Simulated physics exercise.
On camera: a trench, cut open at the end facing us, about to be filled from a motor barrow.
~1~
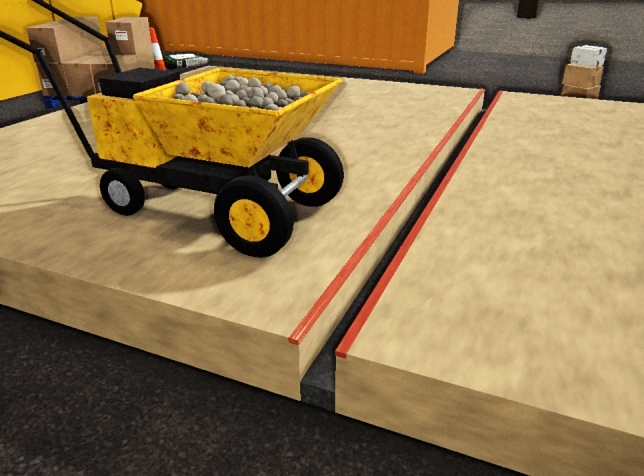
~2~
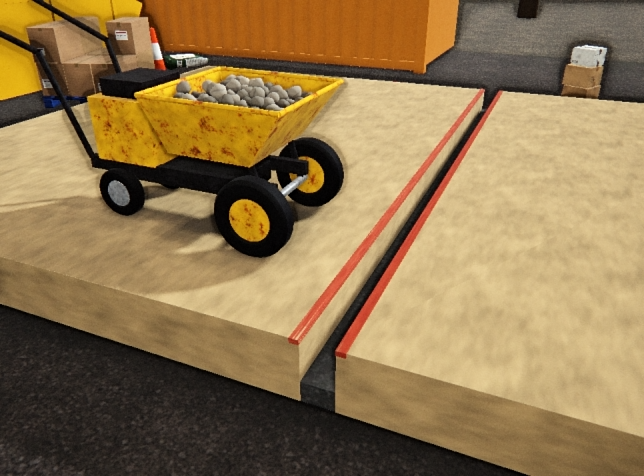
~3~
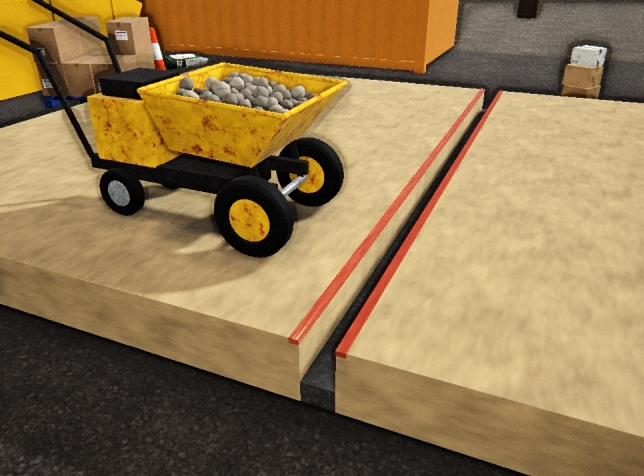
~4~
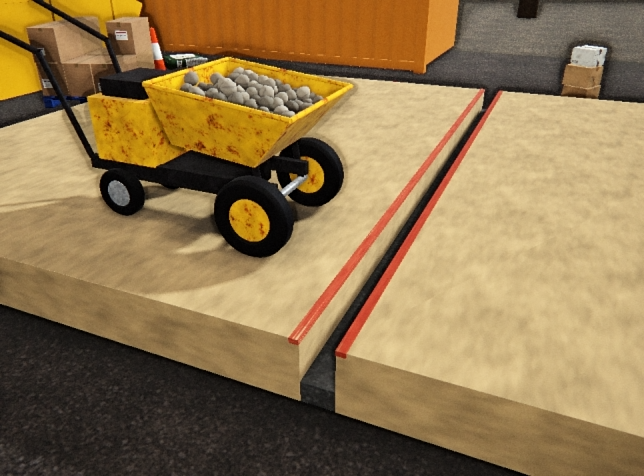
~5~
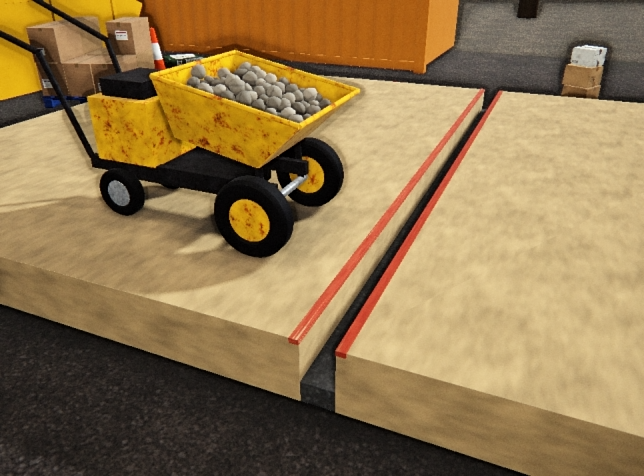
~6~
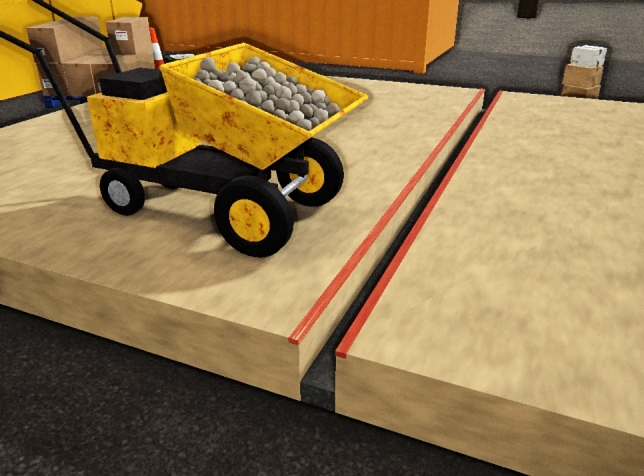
At the start, a yellow motor barrow loaded with rounded grey pebbles stands on a pale slab, left of a narrow, red-edged trench, its skip level. The wheels stay still while the skip gradually tilts forward to the right, its back rising and its lip dipping until it slopes clearly, pebbles still inside.
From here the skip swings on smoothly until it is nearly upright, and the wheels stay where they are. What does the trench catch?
In the trench: Only the smaller part.
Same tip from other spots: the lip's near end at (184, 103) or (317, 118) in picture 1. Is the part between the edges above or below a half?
First the smaller part, then under half.
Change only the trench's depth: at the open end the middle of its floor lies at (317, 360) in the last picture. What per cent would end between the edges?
Near 20 %.
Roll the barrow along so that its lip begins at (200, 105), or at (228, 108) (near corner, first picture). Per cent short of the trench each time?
First some 40, then 30 per cent.
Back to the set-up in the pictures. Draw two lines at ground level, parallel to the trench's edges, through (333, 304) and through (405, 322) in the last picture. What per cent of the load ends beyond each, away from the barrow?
About 100 and 50 per cent.
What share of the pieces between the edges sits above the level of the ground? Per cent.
Some 0 per cent.
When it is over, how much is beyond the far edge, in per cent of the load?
It comes to 70 per cent or so.
Shortly afterwards, skip tipped steeply; the whole lot in the skip.
Next, skip tipped right over; the bulk in the skip; only a few in or heaped over the trench; near a quarter beyond it; a little falling.
Some moments later, skip tipped right over; a little in the skip; a little in or heaped over the trench; near two thirds beyond it.
In the end, skip tipped right over; near a quarter in or heaped over the trench; the bulk beyond it.
